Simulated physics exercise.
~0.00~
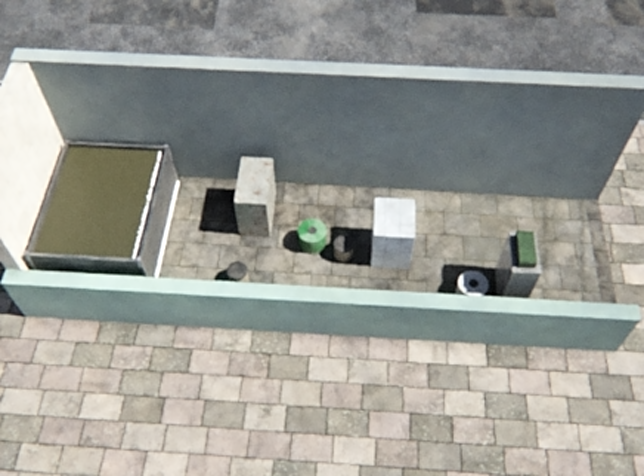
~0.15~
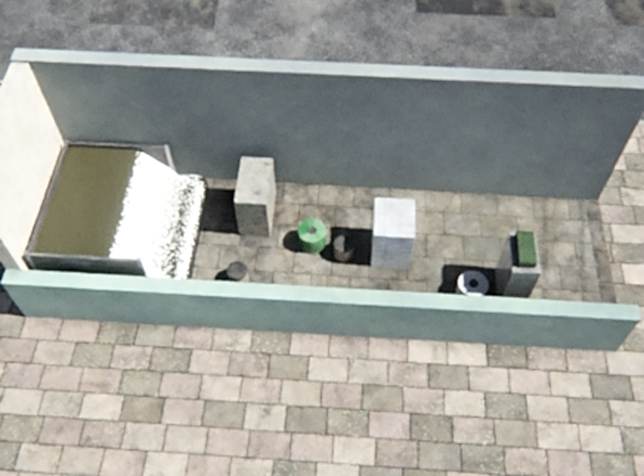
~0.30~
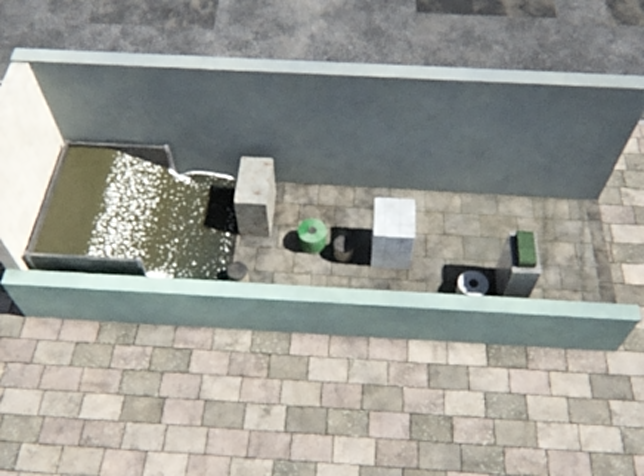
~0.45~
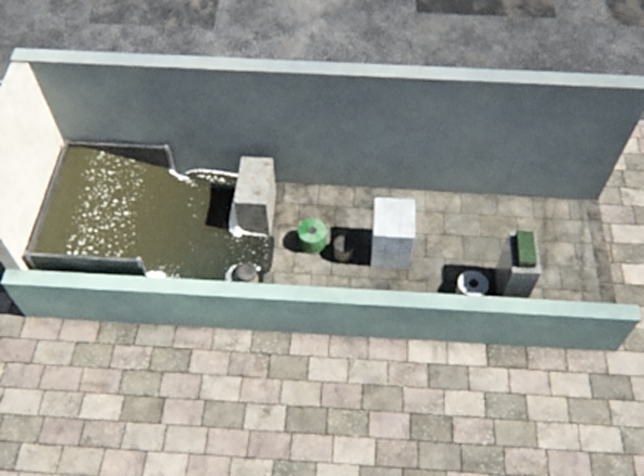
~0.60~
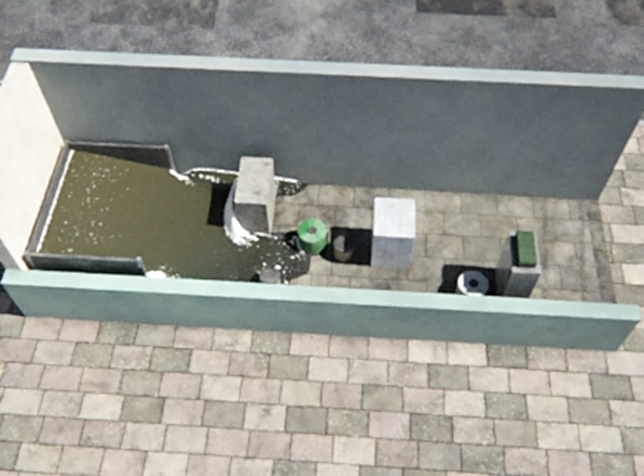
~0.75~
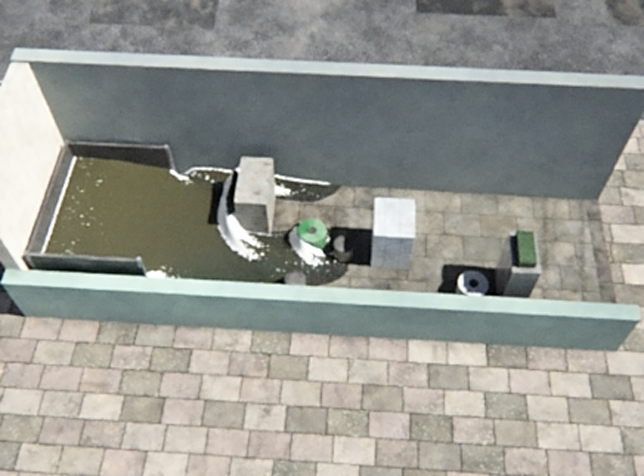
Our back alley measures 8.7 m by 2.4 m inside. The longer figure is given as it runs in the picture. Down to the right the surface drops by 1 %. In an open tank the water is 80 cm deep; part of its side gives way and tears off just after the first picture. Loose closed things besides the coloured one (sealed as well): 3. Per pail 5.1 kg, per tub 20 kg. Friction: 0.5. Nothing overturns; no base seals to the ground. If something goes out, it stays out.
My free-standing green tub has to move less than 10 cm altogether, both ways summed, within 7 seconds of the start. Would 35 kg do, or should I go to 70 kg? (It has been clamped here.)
I think you need 70 kg.
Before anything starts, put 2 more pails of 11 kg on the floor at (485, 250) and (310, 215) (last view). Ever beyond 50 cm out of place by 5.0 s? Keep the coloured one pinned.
First one goes beyond it, second one stays within it.
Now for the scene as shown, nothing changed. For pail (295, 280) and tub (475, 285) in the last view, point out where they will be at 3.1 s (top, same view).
Somewhere around (495, 292) and (469, 190).
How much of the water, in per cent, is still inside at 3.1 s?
92 %.
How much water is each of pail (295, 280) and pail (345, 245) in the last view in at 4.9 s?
Around 18 cm and 9 cm.
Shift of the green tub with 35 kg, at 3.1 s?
Close to 30 centimetres.
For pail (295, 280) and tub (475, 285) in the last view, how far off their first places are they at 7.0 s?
Distances, as listed: 400 cm then 200 cm.
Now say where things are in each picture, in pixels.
The green tub at (312, 230) rests on the ground; 3.3 m2 under water; 0 of 4 have shifted, in the first frame.
The green tub at (312, 230), on the bottom; water covers 4.6 m2; 0 of 4 have shifted, in the second frame.
The green tub at (312, 230), on the bottom; water covers 6.1 m2; 0 of 4 have shifted, in the third frame.
The green tub at (312, 230) rests on the ground; 6.9 m2 under water; 1 of 4 have shifted, in the fourth frame.
The green tub at (312, 230) rests on the ground; 7.7 m2 under water; 1 of 4 have shifted, in the fifth frame.
The green tub at (312, 230), on the bottom; water covers 8.5 m2; 1 of 4 have shifted, in the sixth frame.
After 1.4 s the green tub would be 26 cm from its start with 35 kg and 0 cm from its start with 70 kg; 10 cm of water round it then.
After 3.1 s the green tub would be 34 cm from its start with 35 kg and 0 cm from its start with 70 kg; 12 cm of water round it then.
After 4.9 s the green tub would be 34 cm from its start with 35 kg and 0 cm from its start with 70 kg; 9 cm of water round it then.
After 7.0 s the green tub would be 34 cm from its start with 35 kg and 0 cm from its start with 70 kg; 9 cm of water round it then.
